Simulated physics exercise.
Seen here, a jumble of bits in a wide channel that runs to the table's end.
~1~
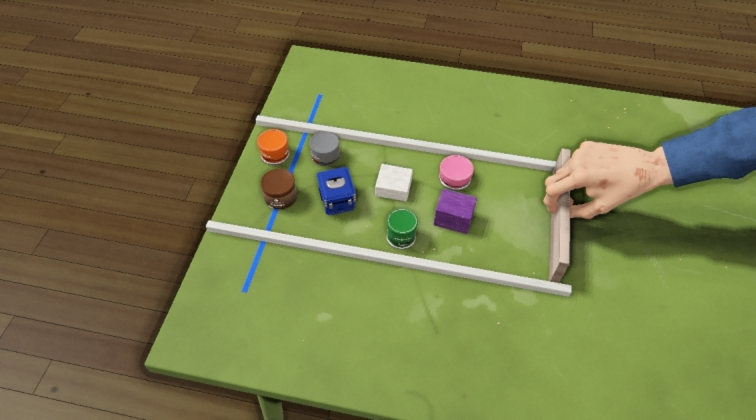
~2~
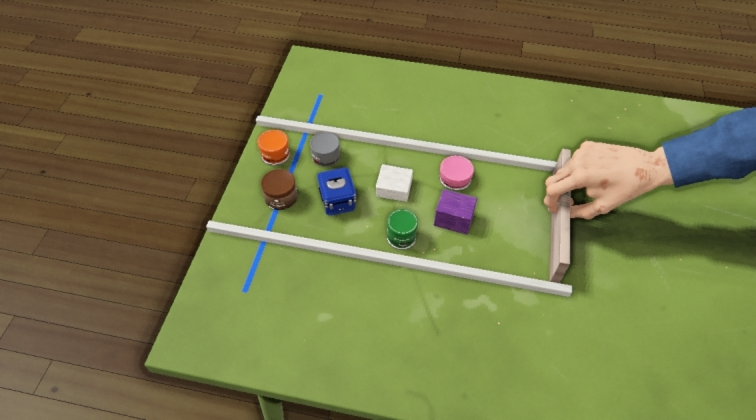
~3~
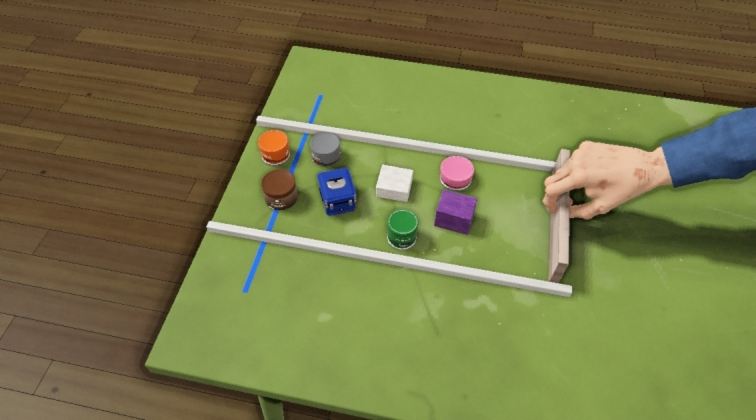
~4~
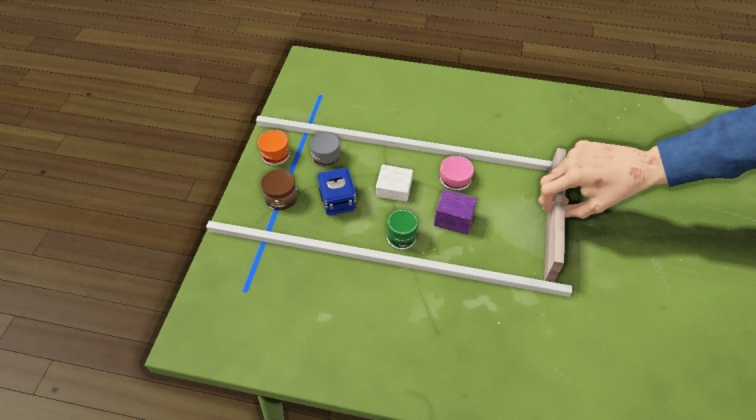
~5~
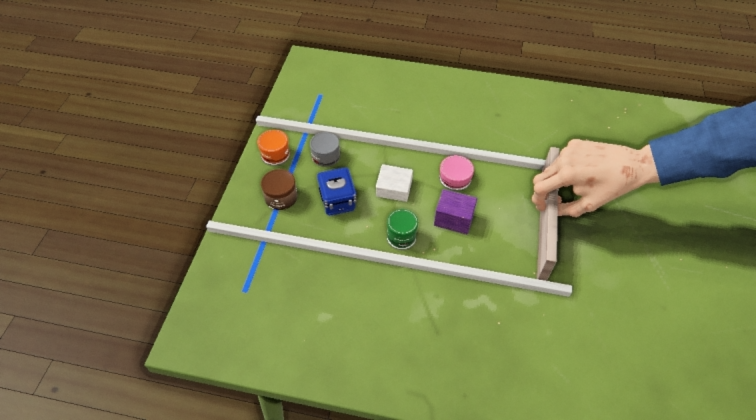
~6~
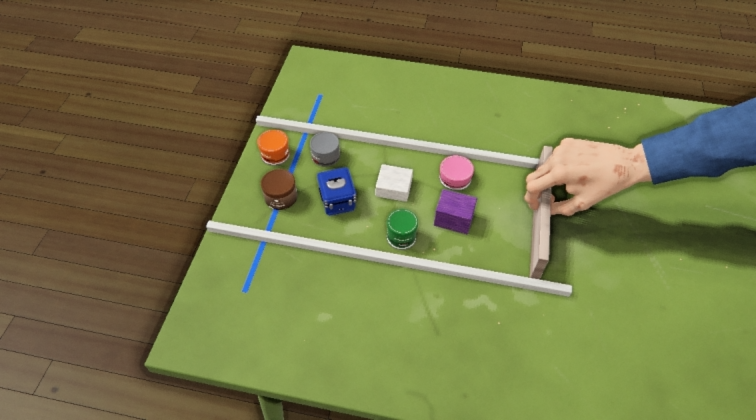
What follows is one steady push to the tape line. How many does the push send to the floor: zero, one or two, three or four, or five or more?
As it turns out, the number that fall off is one or two.
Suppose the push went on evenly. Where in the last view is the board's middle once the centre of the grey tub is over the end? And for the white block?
About (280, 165), and (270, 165) for the other.
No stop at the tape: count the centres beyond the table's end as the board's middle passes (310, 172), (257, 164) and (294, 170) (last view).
The counts: 1, 5 and 2.
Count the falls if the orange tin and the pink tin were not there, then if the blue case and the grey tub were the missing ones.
Fallen: 1, and 0 in the other try.
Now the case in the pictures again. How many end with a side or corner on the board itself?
In contact: 3.
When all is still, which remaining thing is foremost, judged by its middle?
The blue case ends nearest.
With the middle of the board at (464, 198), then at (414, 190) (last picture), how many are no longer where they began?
2 and 4.
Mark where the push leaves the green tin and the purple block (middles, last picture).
Near (259, 205) and (266, 182).
Early on, none off yet; orange tin at rest near (274, 148); brown tub at rest near (280, 190); grey tub at rest near (325, 150).
A while later, none off yet; orange tin at rest near (273, 147); brown tub travelled about its own width near (240, 188); grey tub travelled about its own width near (299, 137).
Finally, the number that fall off is one or two; lost, brown tub and orange tin.
